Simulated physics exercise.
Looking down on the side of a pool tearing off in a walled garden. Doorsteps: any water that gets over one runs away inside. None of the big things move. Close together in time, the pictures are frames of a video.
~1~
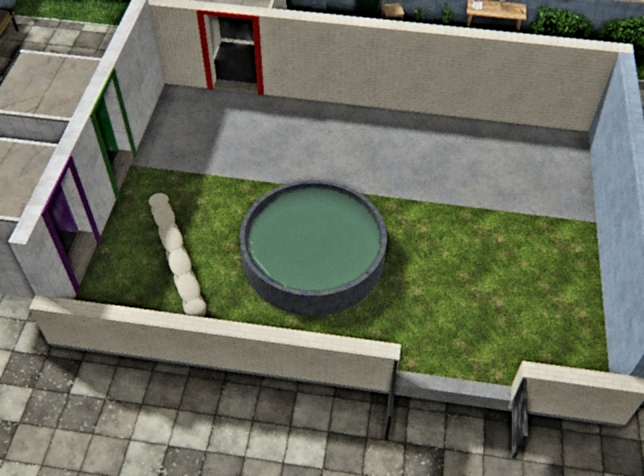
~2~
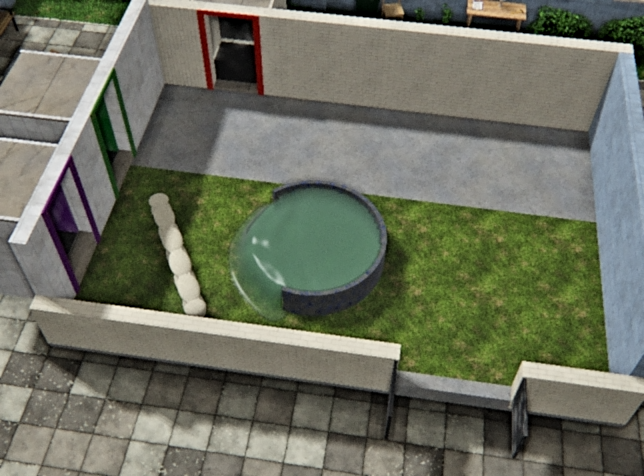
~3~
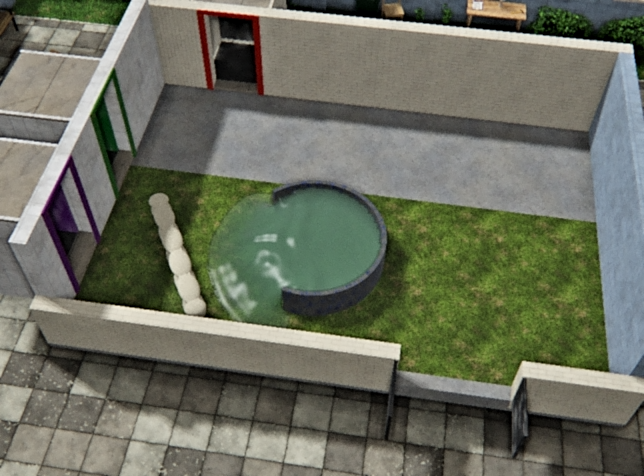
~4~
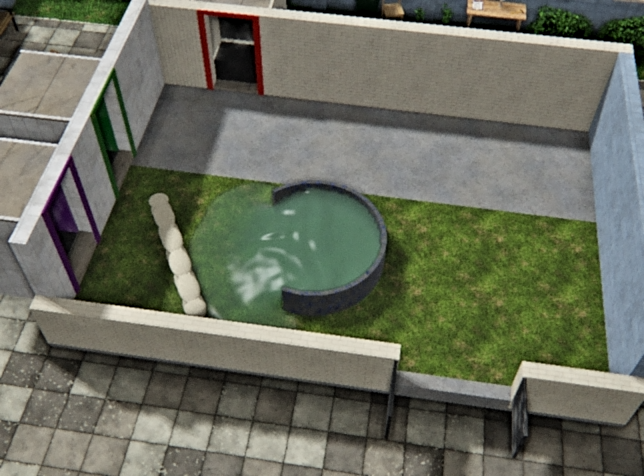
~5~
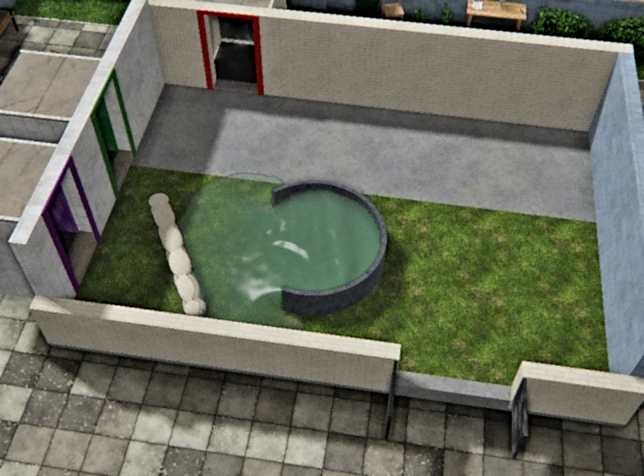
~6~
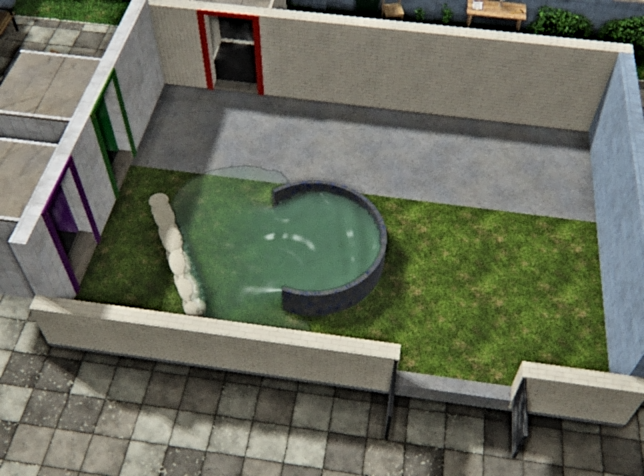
A round pool of still green water in a walled garden lost its left side, and the water poured out across the grass, reaching the row of pale sandbags and spreading toward the back paving.
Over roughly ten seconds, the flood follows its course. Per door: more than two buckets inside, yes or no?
Per door - red door: Yes, purple door: No, green door: No.
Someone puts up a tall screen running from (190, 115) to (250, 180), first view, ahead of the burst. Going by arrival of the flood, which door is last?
Looking at it, it's the red door here.
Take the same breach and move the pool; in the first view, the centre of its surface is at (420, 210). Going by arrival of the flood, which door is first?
I'd pick the door marked red.
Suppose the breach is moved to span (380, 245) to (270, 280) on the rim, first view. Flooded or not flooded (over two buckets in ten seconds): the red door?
Here the red door remains short.
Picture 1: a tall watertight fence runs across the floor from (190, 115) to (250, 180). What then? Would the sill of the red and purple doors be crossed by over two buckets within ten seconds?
Red: Within bounds. Purple: Within bounds.
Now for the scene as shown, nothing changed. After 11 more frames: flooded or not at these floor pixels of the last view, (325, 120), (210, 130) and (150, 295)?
Same order as asked: Dry as before; drenched; drenched.
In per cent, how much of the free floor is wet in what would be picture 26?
About 45 in a hundred.
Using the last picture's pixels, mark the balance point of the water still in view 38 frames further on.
It is around (263, 213).
A moment on, water covers 20 % of the floor; the red door not reached, the purple door not reached, the green door not reached.
Next, water covers 30 % of the floor; the red door not reached, the purple door not reached, the green door wet at the sill, nothing in.
Then, water covers 45 % of the floor; the red door under two buckets in, the purple door wet at the sill, nothing in, the green door wet at the sill, nothing in.
Later, water covers 65 % of the floor; the red door over two buckets in, the purple door wet at the sill, nothing in, the green door wet at the sill, nothing in.
In the end, water covers 95 % of the floor; the red door over two buckets in, the purple door wet at the sill, nothing in, the green door wet at the sill, nothing in.
